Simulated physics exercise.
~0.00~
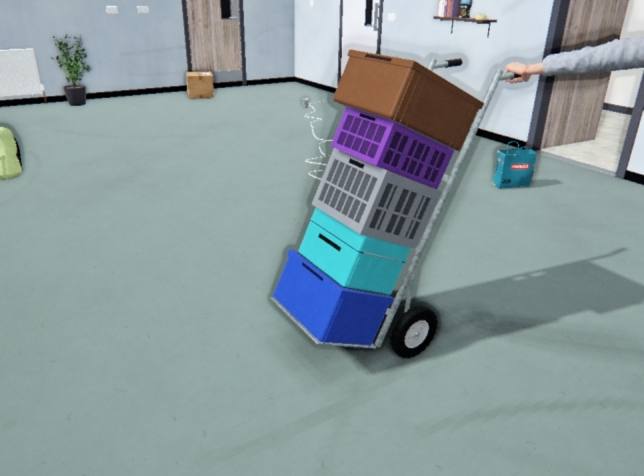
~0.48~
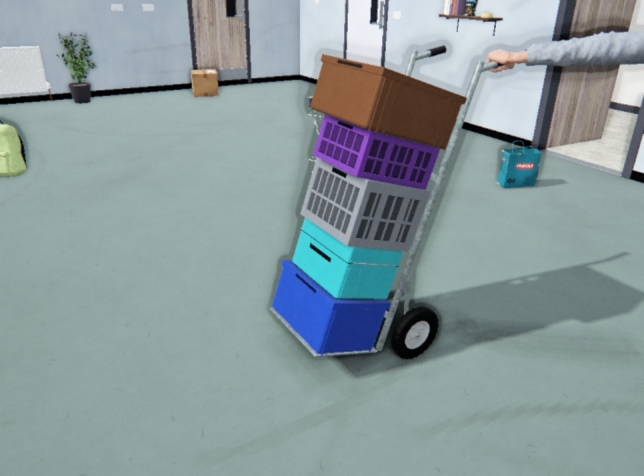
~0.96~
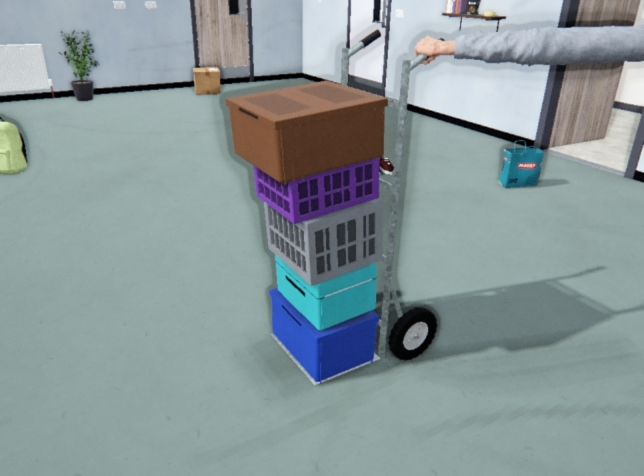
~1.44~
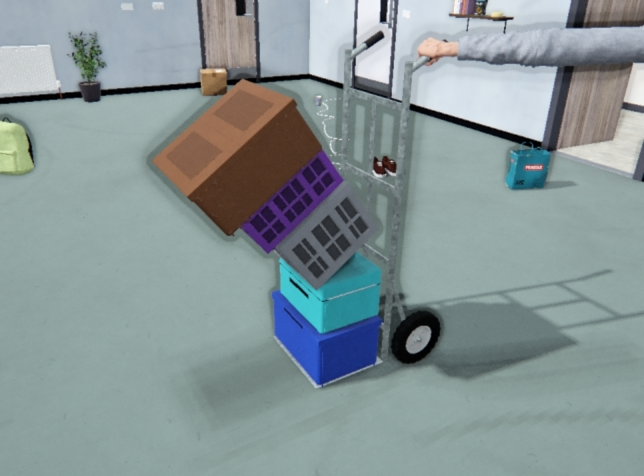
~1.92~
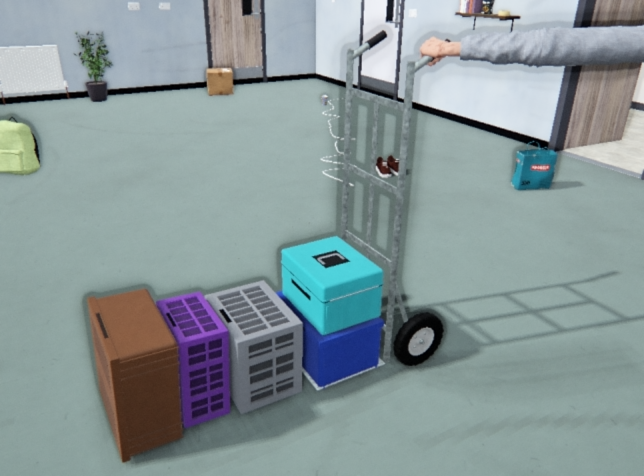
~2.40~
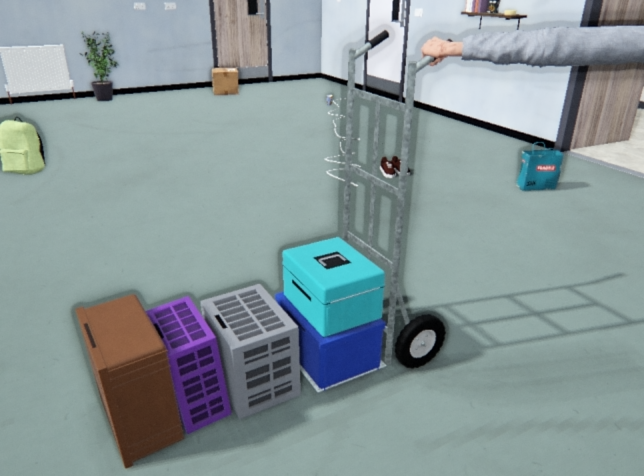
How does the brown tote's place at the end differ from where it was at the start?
At the start the brown tote sits on top of the stack on the tilted truck. At the end it rests on the floor at the far left of the row of containers.
